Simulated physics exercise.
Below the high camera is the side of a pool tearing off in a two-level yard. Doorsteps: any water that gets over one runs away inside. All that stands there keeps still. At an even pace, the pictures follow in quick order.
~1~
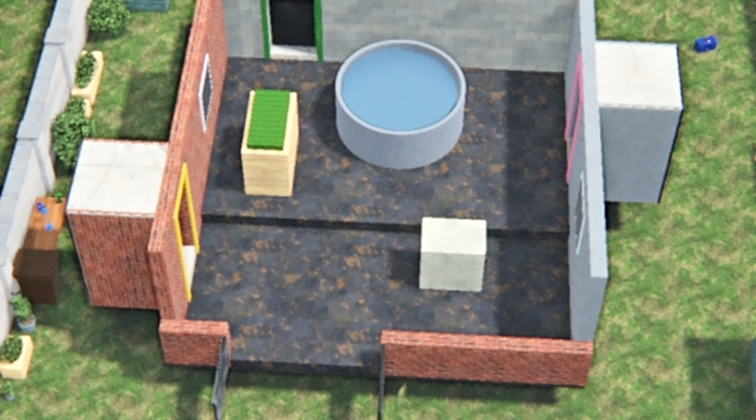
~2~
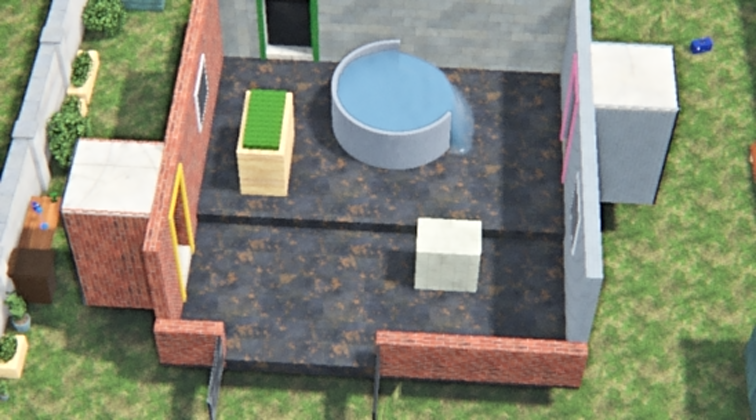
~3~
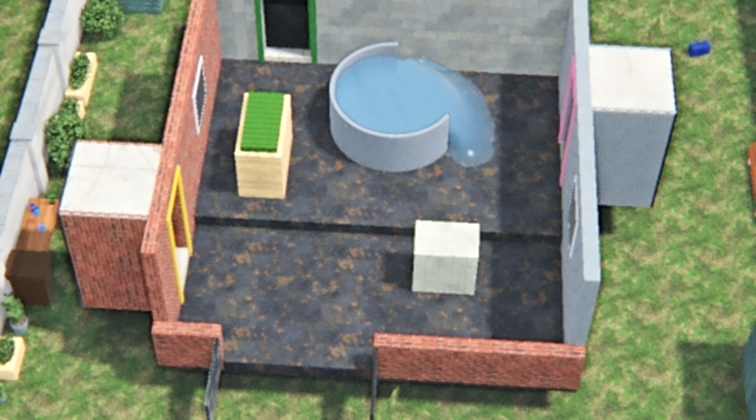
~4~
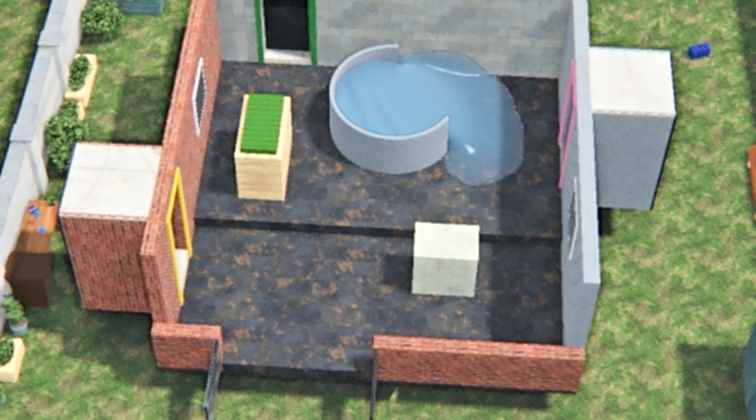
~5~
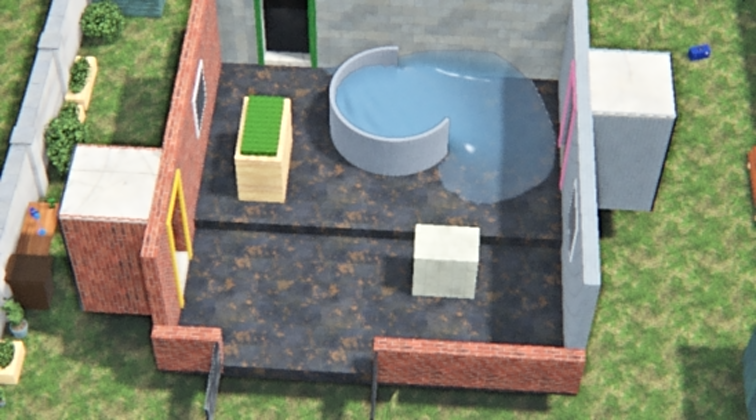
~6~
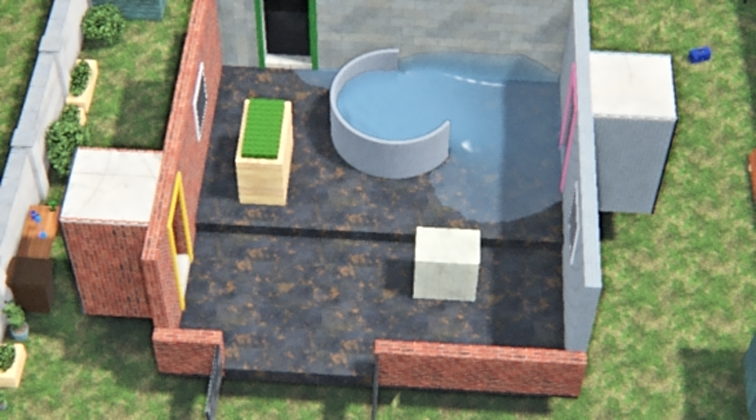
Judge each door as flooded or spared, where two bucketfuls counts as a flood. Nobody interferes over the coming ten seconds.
The green door is spared, the pink door is flooded, the yellow door is spared.
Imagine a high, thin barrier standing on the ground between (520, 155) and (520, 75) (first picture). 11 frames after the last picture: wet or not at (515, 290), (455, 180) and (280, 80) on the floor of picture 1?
Soaked, soaked, soaked.
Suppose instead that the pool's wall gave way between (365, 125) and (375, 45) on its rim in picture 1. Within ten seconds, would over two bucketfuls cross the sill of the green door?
The green door goes past it.
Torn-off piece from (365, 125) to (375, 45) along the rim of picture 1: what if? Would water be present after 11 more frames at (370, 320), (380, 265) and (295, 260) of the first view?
Going through them, the first would be submerged, the next submerged and the last submerged.
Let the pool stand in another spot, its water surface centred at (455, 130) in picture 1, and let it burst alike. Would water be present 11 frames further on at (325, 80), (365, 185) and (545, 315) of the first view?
Soaked, spared, soaked.
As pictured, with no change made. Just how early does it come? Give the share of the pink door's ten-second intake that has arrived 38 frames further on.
Close to 100 out of every hundred.
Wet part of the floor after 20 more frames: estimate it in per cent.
That's roughly 60 per cent.
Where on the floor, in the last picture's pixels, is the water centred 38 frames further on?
I'd place it roughly at (408, 216).
A moment on, water covers 25 % of the floor; the green door wet at the sill, nothing in, the pink door over two buckets in, the yellow door not reached.
Next, water covers 35 % of the floor; the green door wet at the sill, nothing in, the pink door far over two buckets in, the yellow door not reached.
Then, water covers 60 % of the floor; the green door wet at the sill, nothing in, the pink door far over two buckets in, the yellow door not reached.
Later, water covers 85 % of the floor; the green door wet at the sill, nothing in, the pink door far over two buckets in, the yellow door wet at the sill, nothing in.
In the end, water covers 85 % of the floor; the green door wet at the sill, nothing in, the pink door far over two buckets in, the yellow door wet at the sill, nothing in.
